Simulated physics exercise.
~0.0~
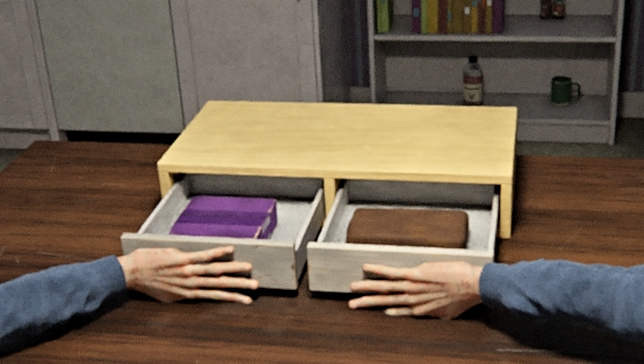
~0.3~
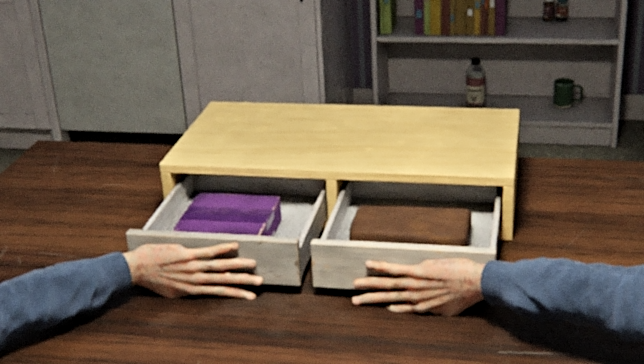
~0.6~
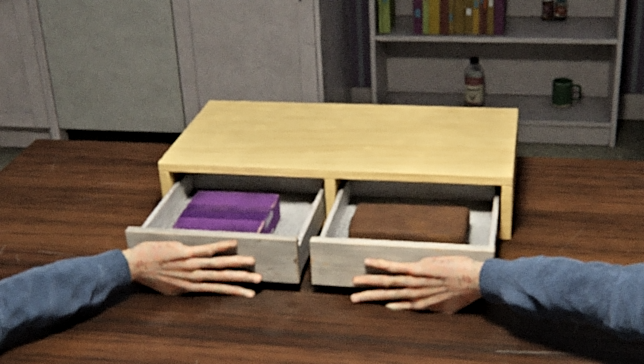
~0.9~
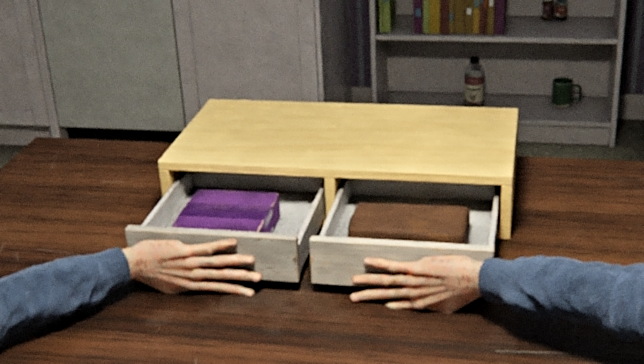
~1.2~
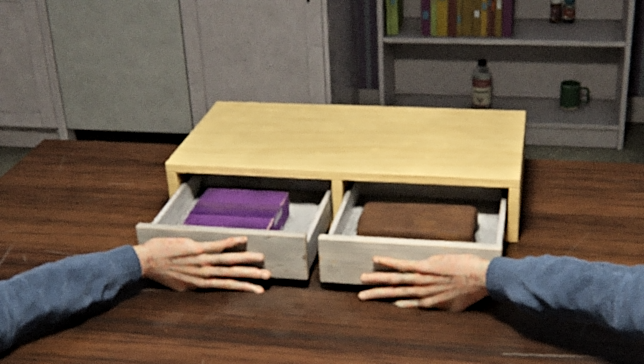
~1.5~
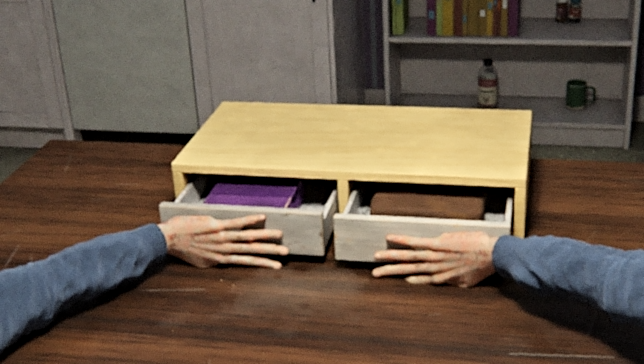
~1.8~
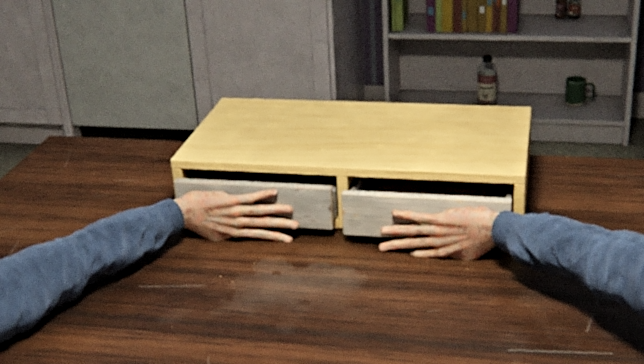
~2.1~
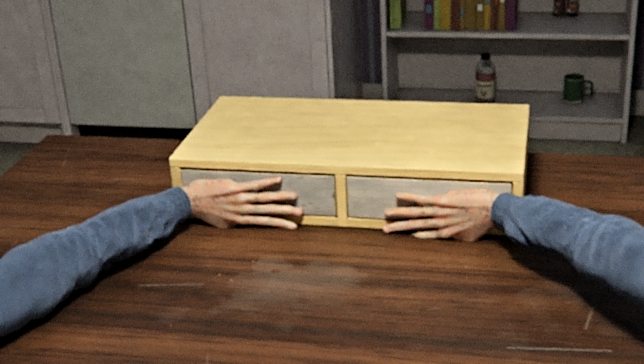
Two open drawers, the left holding a purple box and the right a brown loaf-like block, sit side by side in a pale yellow chest on a wooden table; two hands rest at their fronts, then push both steadily inward until they are fully shut, hiding the contents.
